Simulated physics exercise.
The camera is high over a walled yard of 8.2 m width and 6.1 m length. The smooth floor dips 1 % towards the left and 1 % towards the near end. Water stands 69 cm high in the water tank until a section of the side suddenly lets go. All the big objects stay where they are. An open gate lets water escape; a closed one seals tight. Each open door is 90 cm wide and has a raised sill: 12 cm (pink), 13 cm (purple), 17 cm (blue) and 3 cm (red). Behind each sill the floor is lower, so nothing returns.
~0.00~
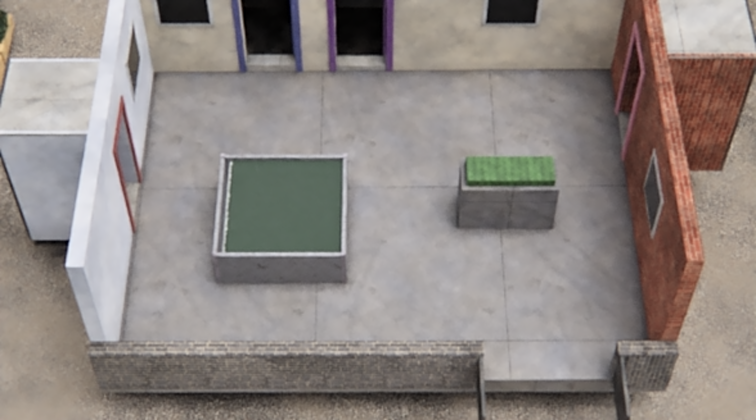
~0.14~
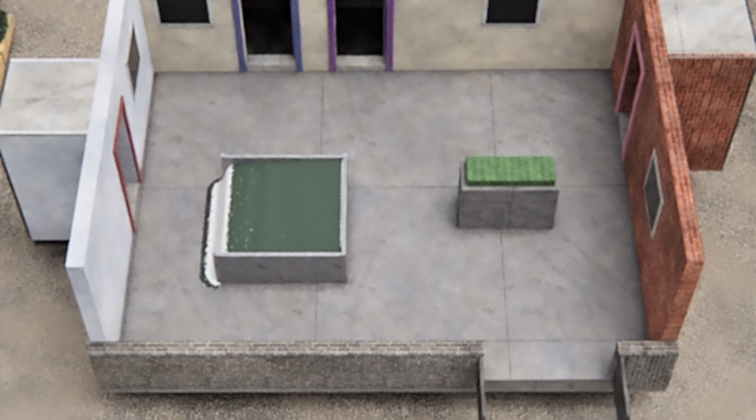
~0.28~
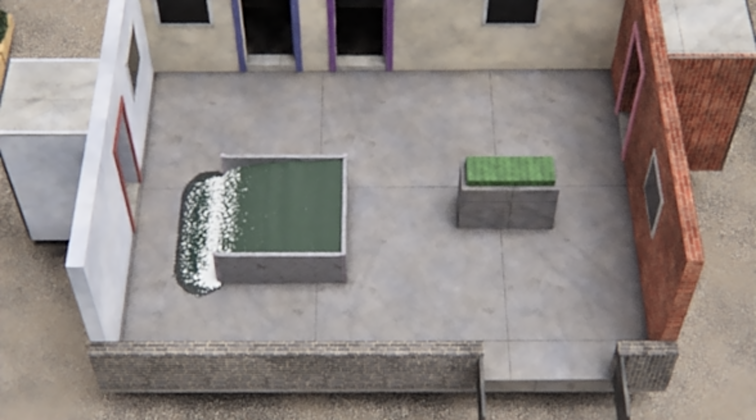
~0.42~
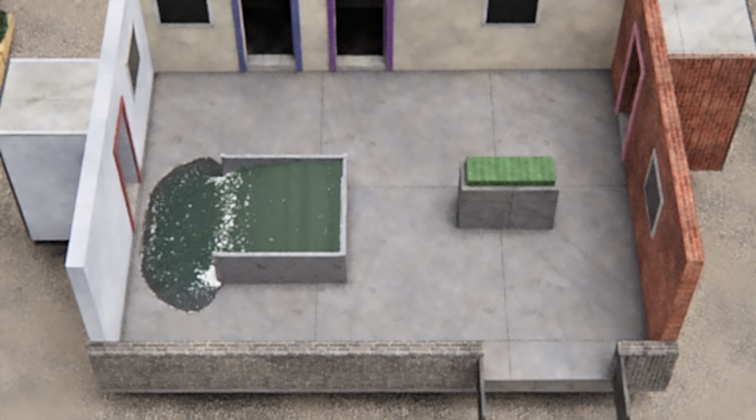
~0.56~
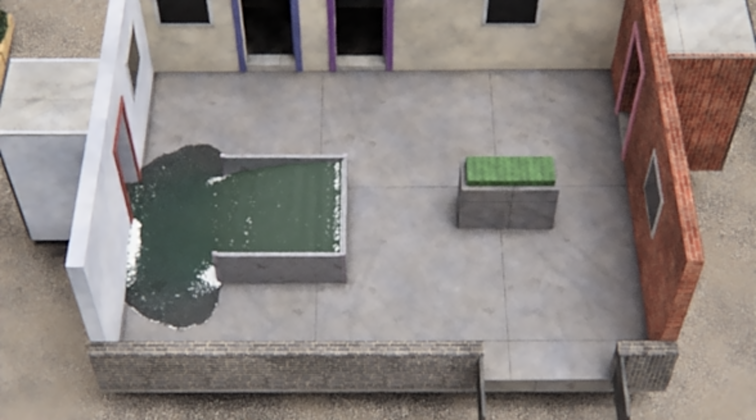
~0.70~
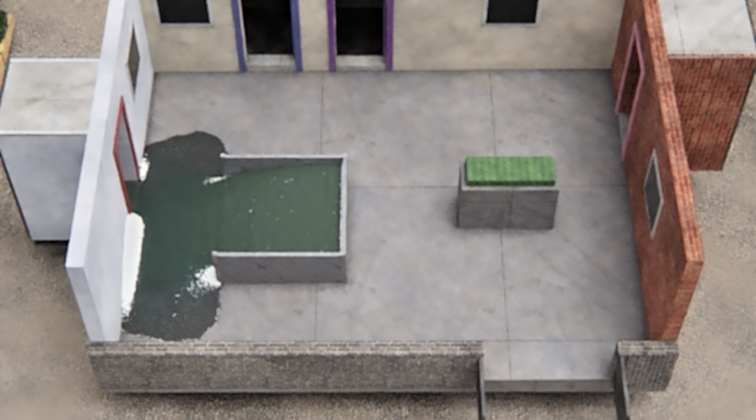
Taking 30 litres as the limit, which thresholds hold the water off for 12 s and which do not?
Door by door: At the pink door it does not reach the limit; at the purple door it stays under the limit; at the blue door it does not reach the limit; at the red door it goes over the limit.
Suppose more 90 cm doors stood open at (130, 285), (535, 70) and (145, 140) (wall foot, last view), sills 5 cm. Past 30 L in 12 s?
In turn: Over, under, past it.
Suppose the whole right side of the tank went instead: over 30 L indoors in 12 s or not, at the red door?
Then: Red under.
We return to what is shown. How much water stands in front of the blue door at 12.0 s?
About 1.5 cm.
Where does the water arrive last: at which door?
It is the pink one.
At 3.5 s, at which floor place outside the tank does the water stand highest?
Near (118, 358).
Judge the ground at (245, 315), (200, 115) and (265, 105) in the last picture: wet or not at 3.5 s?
In turn: Flooded, flooded, wet.
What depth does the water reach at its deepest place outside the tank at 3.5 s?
Roughly 26 cm.
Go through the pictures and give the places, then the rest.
The first frame shows still water, 69 cm deep, in the water tank at (282, 207).
In the second frame, the front is at a hidden place, 1.1 m from the gap at (224, 224); 0.4 m2 of floor is under water; 69 cm left at the back of the water tank.
In the third frame, water pours out at (224, 225) and has run 1.2 m, to (201, 178); typically 12 cm deep outside, 69 cm at the water tank's back.
In the fourth frame, water pours out at (224, 226) and has run 1.5 m, to (177, 173); typically 10 cm deep outside, 66 cm at the water tank's back.
In the fifth frame, water pours out at (224, 226) and has run 1.9 m, to (126, 295); typically 9 cm deep outside, 58 cm at the water tank's back.
In the sixth frame, water pours out at (224, 226) and has run 2.3 m, to (122, 324); typically 10 cm deep outside, 59 cm at the water tank's back.
After 1.4 s water covers 15 % of the floor and is deepest (48 cm) near (143, 242); pink door not reached, purple door not reached, blue door not reached, red door 29 cm at the sill, 207 L in.
After 2.2 s water covers 20 % of the floor and is deepest (46 cm) near (116, 368); pink door not reached, purple door not reached, blue door not reached, red door 28 cm at the sill, 433 L in.
After 3.5 s water covers 40 % of the floor and is deepest (26 cm) near (118, 358); pink door not reached, purple door not reached, blue door 7 cm at the sill, 0 L in, red door 16 cm at the sill, 613 L in.
After 7.0 s water covers 85 % of the floor and is deepest (10 cm) near (116, 368); pink door not reached, purple door 2 cm at the sill, 0 L in, blue door 4 cm at the sill, 0 L in, red door 7 cm at the sill, 725 L in.
After 12.0 s water covers 90 % of the floor and is deepest (7 cm) near (116, 368); pink door 3 cm at the sill, 0 L in, purple door 1 cm at the sill, 0 L in, blue door 2 cm at the sill, 0 L in, red door 5 cm at the sill, 757 L in.
